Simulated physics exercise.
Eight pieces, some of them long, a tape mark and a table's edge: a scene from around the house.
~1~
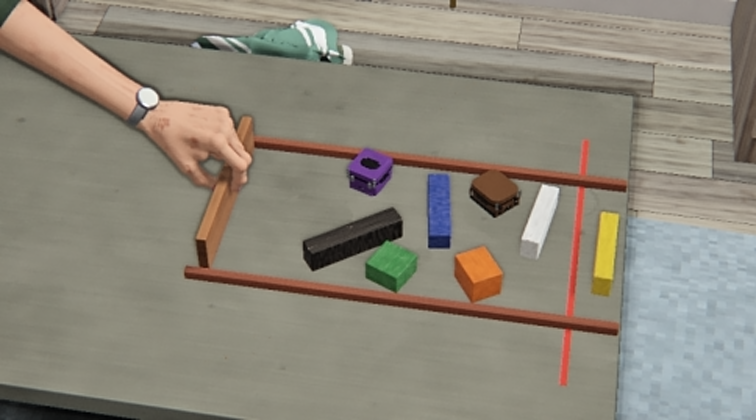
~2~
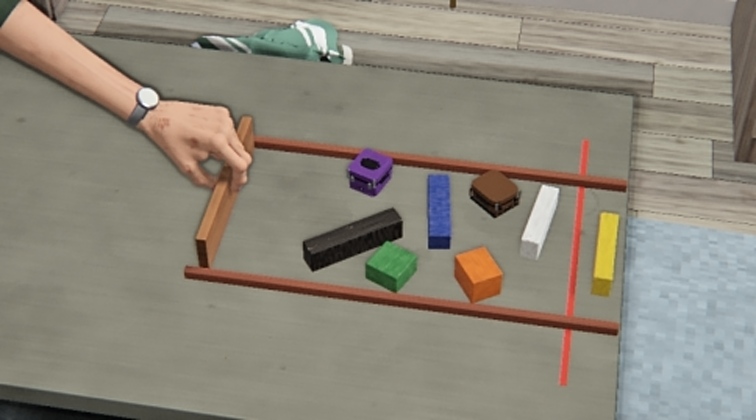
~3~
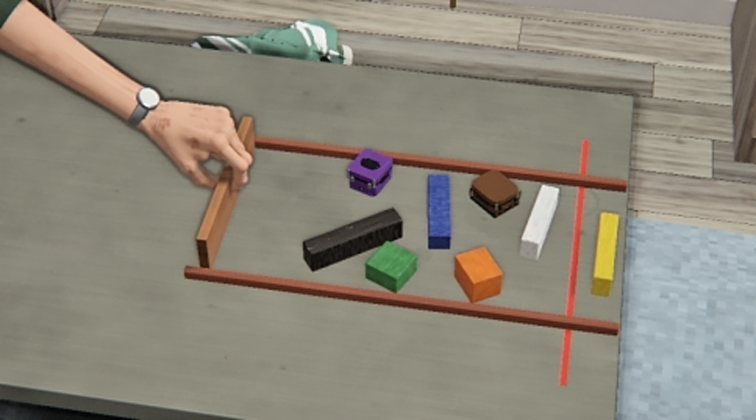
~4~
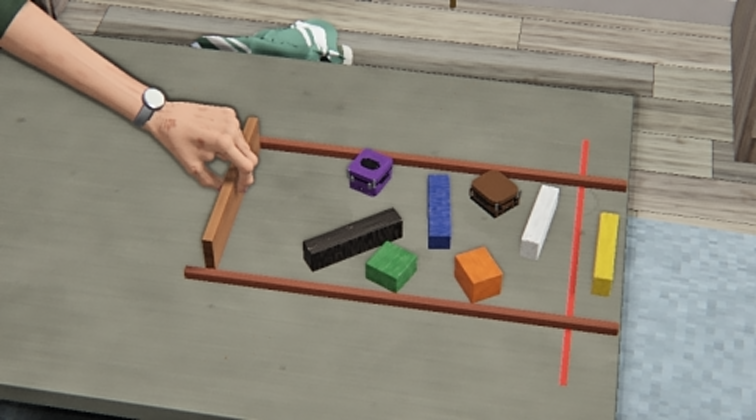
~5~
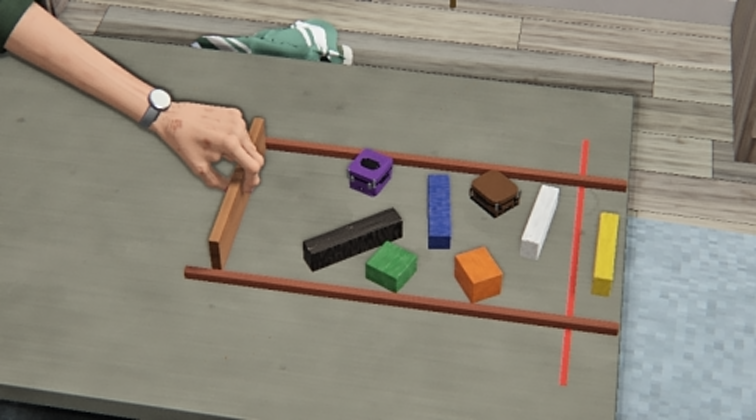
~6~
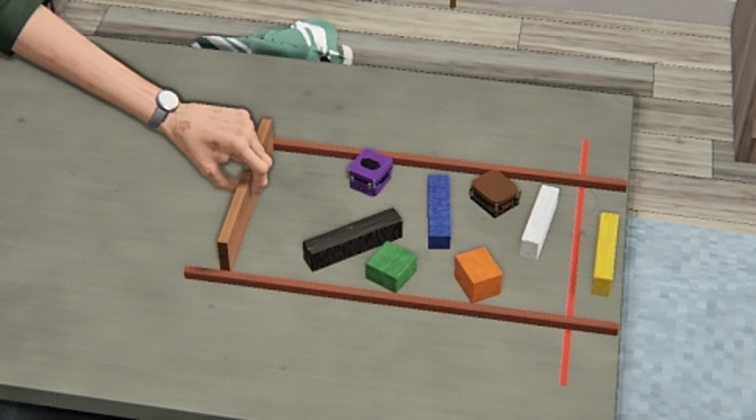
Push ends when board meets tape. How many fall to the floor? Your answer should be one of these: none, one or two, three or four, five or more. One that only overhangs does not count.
The count is three or four.
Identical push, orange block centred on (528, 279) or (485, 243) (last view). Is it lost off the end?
The orange block would drop away in the first case and drop away in the second.
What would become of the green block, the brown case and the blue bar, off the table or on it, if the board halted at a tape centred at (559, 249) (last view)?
The outcome is that the green block does not come off, the brown case goes down and the blue bar does not come off.
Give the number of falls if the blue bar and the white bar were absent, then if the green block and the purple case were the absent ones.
Well, the first time you'd get 3, and the next time 2.
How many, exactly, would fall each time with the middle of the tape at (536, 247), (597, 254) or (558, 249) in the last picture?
1, 6, 4.
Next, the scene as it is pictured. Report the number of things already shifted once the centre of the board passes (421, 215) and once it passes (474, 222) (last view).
Note: First position 6; second position 7.
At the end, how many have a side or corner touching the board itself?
2.
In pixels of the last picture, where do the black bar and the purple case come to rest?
Close to (586, 261); the other close to (598, 197).
Soon after, none off yet; yellow bar at rest near (605, 254); white bar at rest near (539, 222); brown case at rest near (495, 194).
At rest, the number that fall off is three or four; fallen, orange block, brown case, white bar and yellow bar.
